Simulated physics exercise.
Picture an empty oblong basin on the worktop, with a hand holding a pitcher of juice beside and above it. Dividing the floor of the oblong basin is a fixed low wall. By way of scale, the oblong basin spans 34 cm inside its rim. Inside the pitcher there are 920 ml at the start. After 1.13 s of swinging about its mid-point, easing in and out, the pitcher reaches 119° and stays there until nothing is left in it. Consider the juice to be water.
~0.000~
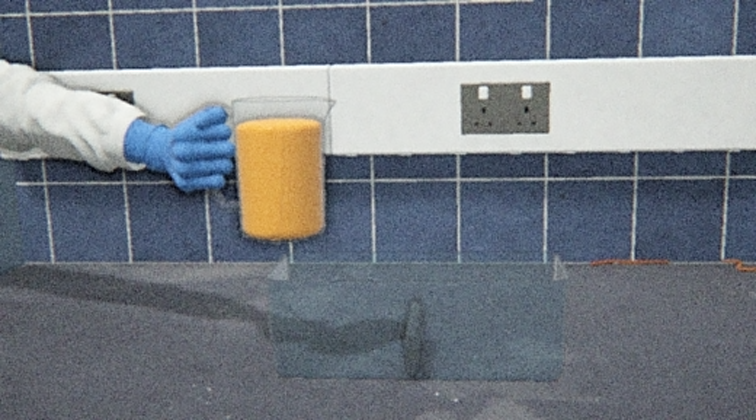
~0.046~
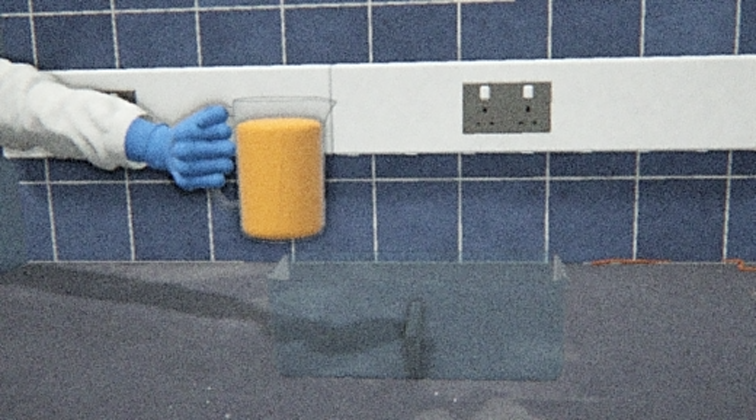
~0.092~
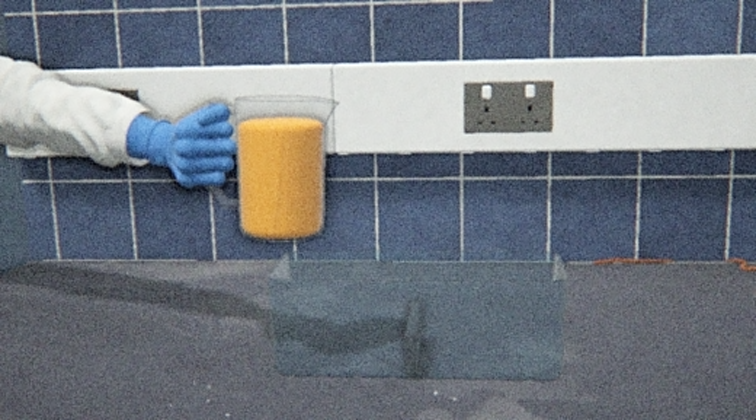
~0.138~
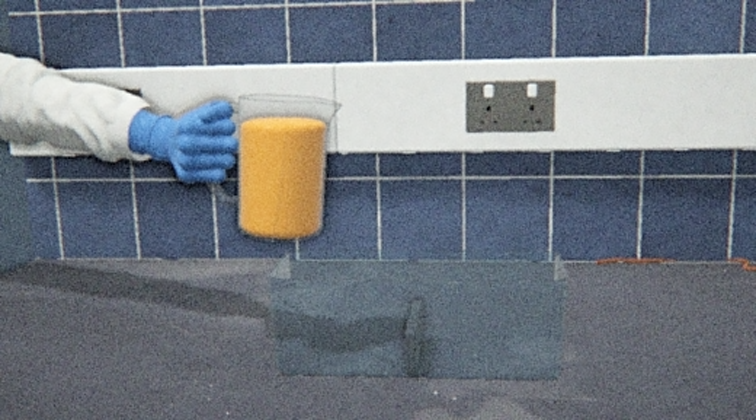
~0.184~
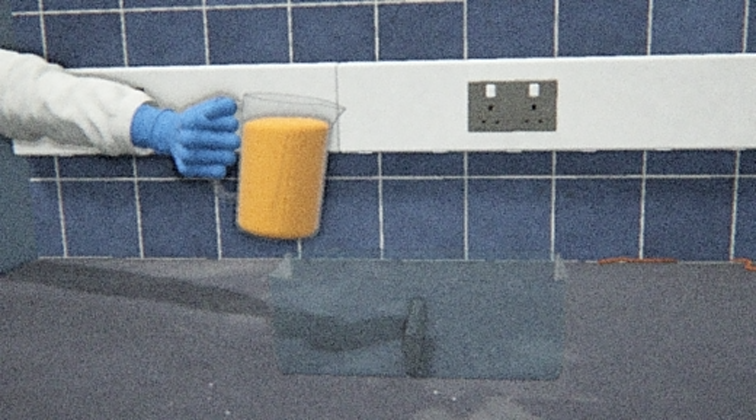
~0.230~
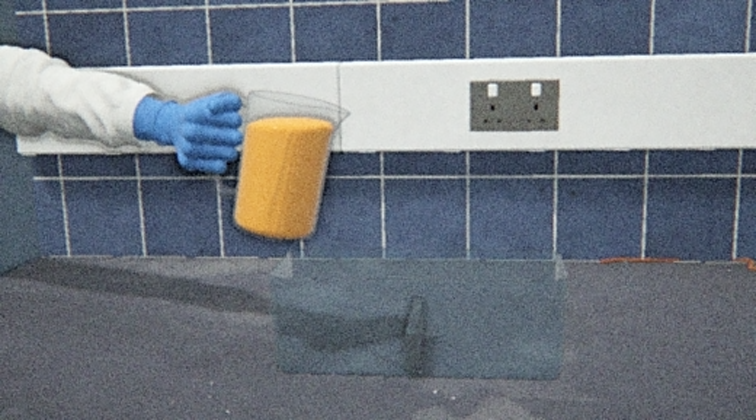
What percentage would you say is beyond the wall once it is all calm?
I would put it at about 33 per cent.
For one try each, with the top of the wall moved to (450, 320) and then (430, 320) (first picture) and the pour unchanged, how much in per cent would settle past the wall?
First try about 5 %, second try about 10 %.
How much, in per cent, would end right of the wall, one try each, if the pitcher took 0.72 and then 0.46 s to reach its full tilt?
20 in a hundred, followed by 20 in a hundred.
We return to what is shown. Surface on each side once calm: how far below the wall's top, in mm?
Some 18 mm on the left and 34 mm on the right.
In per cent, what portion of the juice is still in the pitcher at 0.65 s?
Near 86 in a hundred.
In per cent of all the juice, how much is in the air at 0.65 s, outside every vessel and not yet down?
Around 10 in a hundred.
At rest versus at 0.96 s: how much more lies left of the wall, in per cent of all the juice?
I'd put it at some 36 percent.
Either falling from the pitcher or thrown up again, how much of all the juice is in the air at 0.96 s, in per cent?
About 14 per cent.
After 0.65 s the tilt is 73° and 86 per cent is still to pour, 0 is left of the wall and 3 right of it.
After 0.96 s the tilt is 112° and 28 per cent is still to pour, 29 is left of the wall and 28 right of it.
After 1.28 s the tilt is 119° and 0 per cent is still to pour, 64 is left of the wall and 32 right of it.
After 1.63 s the tilt is 119° and 0 per cent is still to pour, 65 is left of the wall and 33 right of it.
In the end 65 per cent lies left of the wall, 33 right of it and 2 outside.
